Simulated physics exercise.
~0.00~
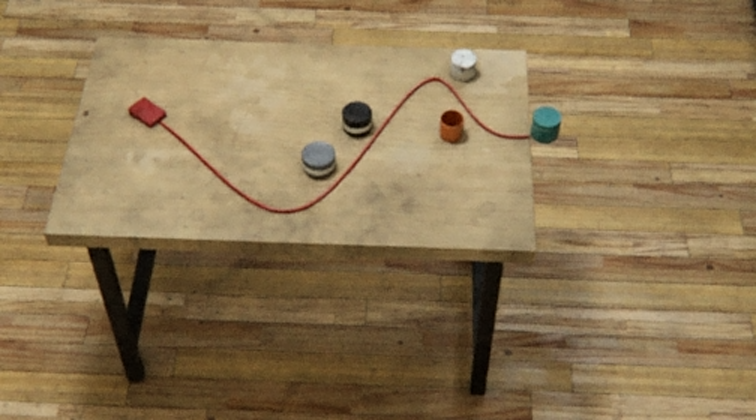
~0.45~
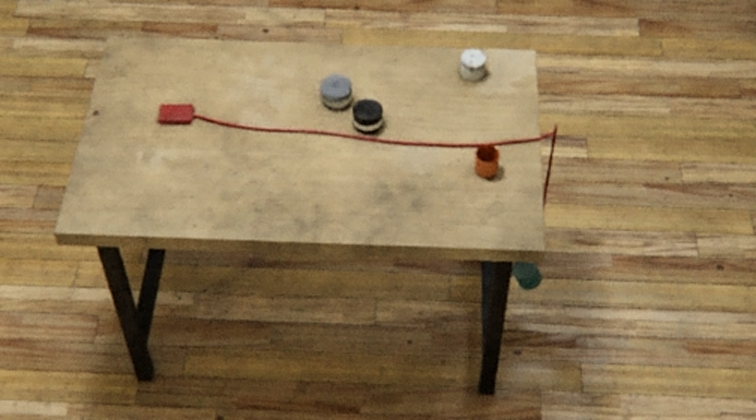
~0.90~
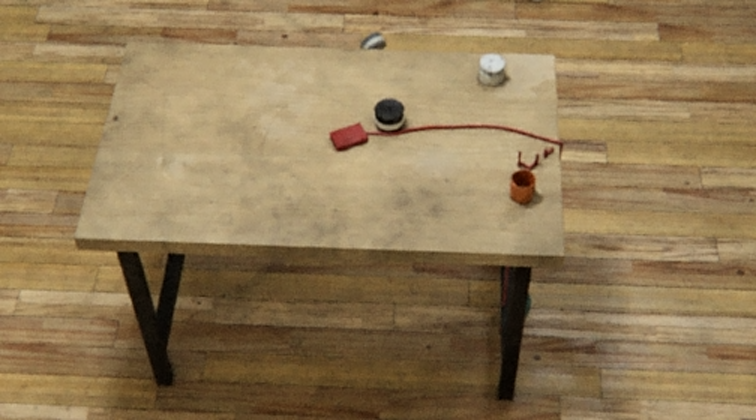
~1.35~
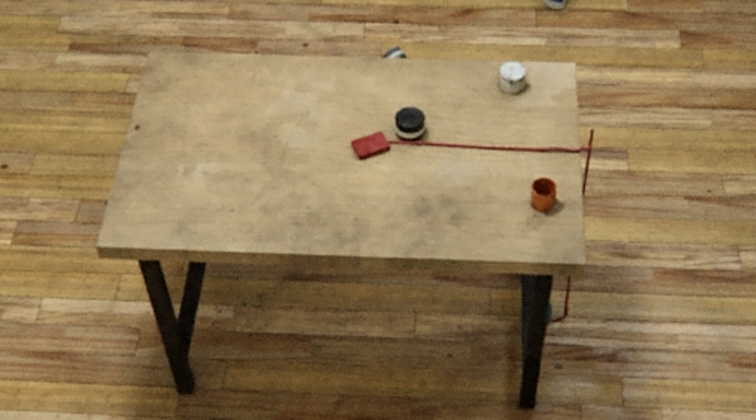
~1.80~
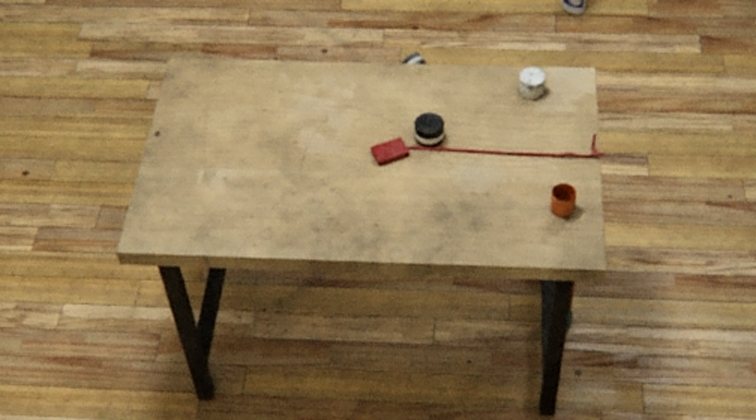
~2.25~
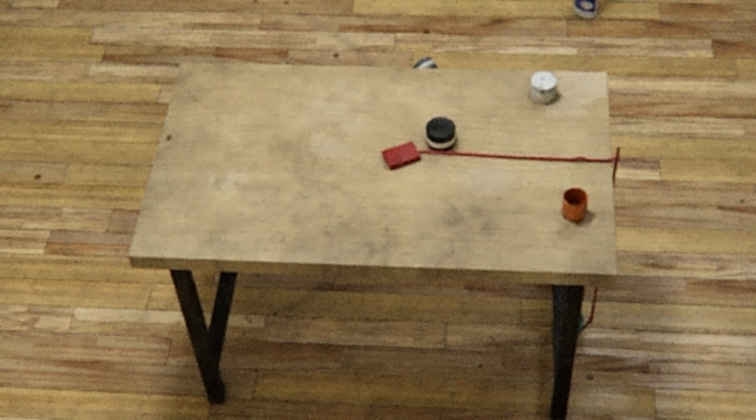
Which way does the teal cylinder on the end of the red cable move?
The teal cylinder moves downward, dropping past the right edge of the table toward the floor.
A teal cylinder drops off the right side of a table, pulling a red cable taut and dragging a flat red object rightward. The cable shifts an orange cup, a grey canister goes over the far edge, and the red object stops beside a black canister.
